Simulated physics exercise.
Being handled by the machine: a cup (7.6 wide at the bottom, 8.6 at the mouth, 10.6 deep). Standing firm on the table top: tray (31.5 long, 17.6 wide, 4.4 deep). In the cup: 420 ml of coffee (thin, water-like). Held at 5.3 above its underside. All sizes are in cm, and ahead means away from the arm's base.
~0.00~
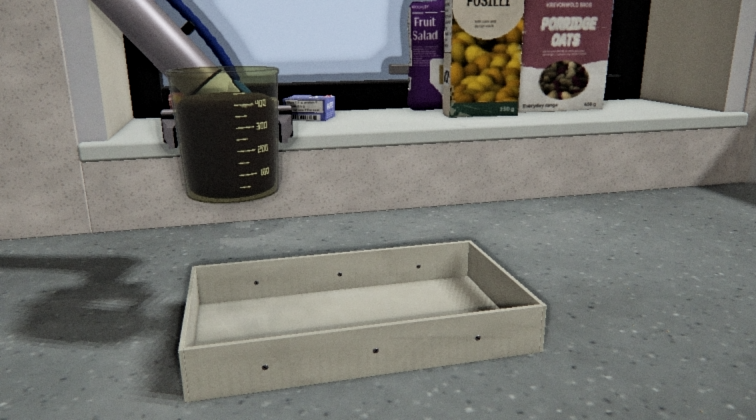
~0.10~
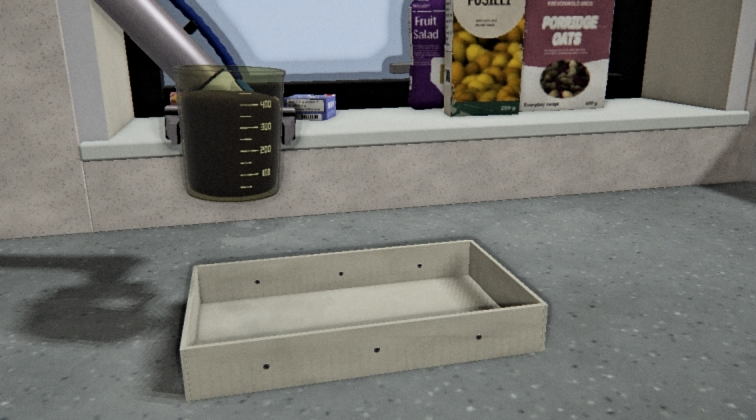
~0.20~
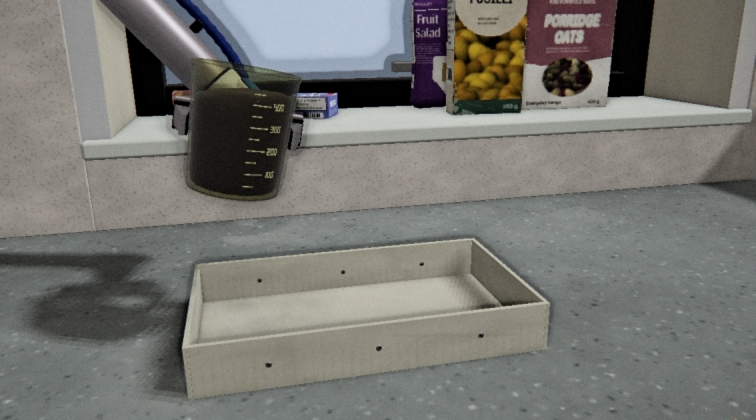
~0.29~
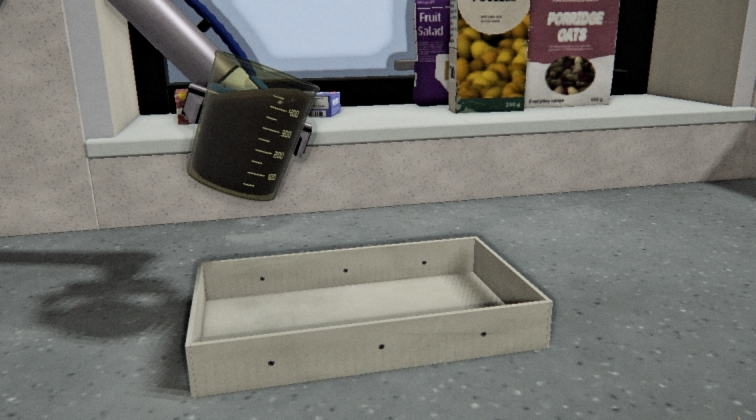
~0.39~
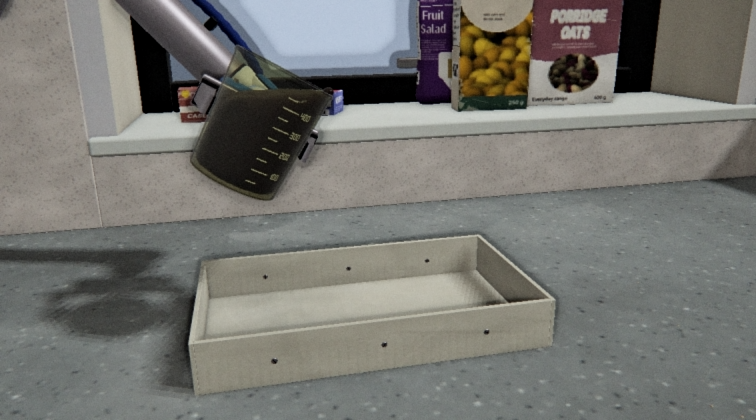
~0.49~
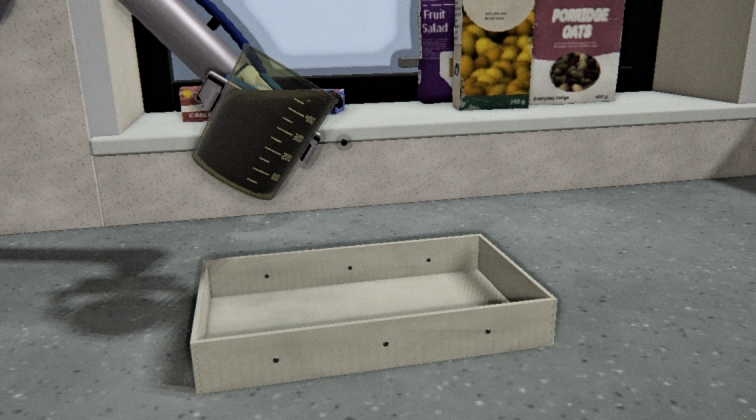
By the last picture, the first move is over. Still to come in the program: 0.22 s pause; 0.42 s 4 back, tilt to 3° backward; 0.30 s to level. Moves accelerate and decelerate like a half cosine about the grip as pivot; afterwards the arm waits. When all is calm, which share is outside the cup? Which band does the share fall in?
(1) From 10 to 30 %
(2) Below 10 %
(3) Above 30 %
2, below 10 %.
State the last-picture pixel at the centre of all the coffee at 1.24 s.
Centre pixel approx. (221, 141).
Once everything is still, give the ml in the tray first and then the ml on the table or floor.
Roughly 10, 0 ml.
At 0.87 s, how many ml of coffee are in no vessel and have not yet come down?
Close to 5 ml of it.
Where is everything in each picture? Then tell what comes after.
The first picture shows cup middle at (229, 134), level; upper third of the coffee around (227, 111), from x 180 to 275, top at y 95; 420 ml in the cup.
The second picture shows cup middle at (232, 133), tilted 3° forward; upper third of the coffee around (230, 109), from x 185 to 280, top at y 90.
The third picture shows cup middle at (240, 131), tilted 11° forward; upper third of the coffee around (242, 107), from x 190 to 290, top at y 90.
The fourth picture shows cup middle at (250, 129), tilted 22° forward; upper third of the coffee around (259, 106), from x 195 to 310, top at y 90.
The fifth picture shows cup middle at (258, 127), tilted 30° forward; upper third of the coffee around (270, 106), from x 200 to 330, top at y 90.
The sixth picture shows cup middle at (262, 127), tilted 33° forward; upper third of the coffee around (274, 106), from x 200 to 345, top at y 90; 420 ml in the cup.
After 0.87 s, tilted 22° forward, liquid up to 24 above the table; 410 ml in the cup, 5 ml in the tray, 5 ml in the air or running down outside.
After 1.24 s, tilted 2° backward, liquid up to 24 above the table; 410 ml in the cup, 10 ml in the tray.
After 1.63 s, level, liquid up to 24 above the table; 410 ml in the cup, 10 ml in the tray.
After 2.43 s, level, liquid up to 24 above the table; 410 ml in the cup, 10 ml in the tray.
At rest, 410 ml in the cup, 10 ml in the tray. That is 2 % outside the cup.
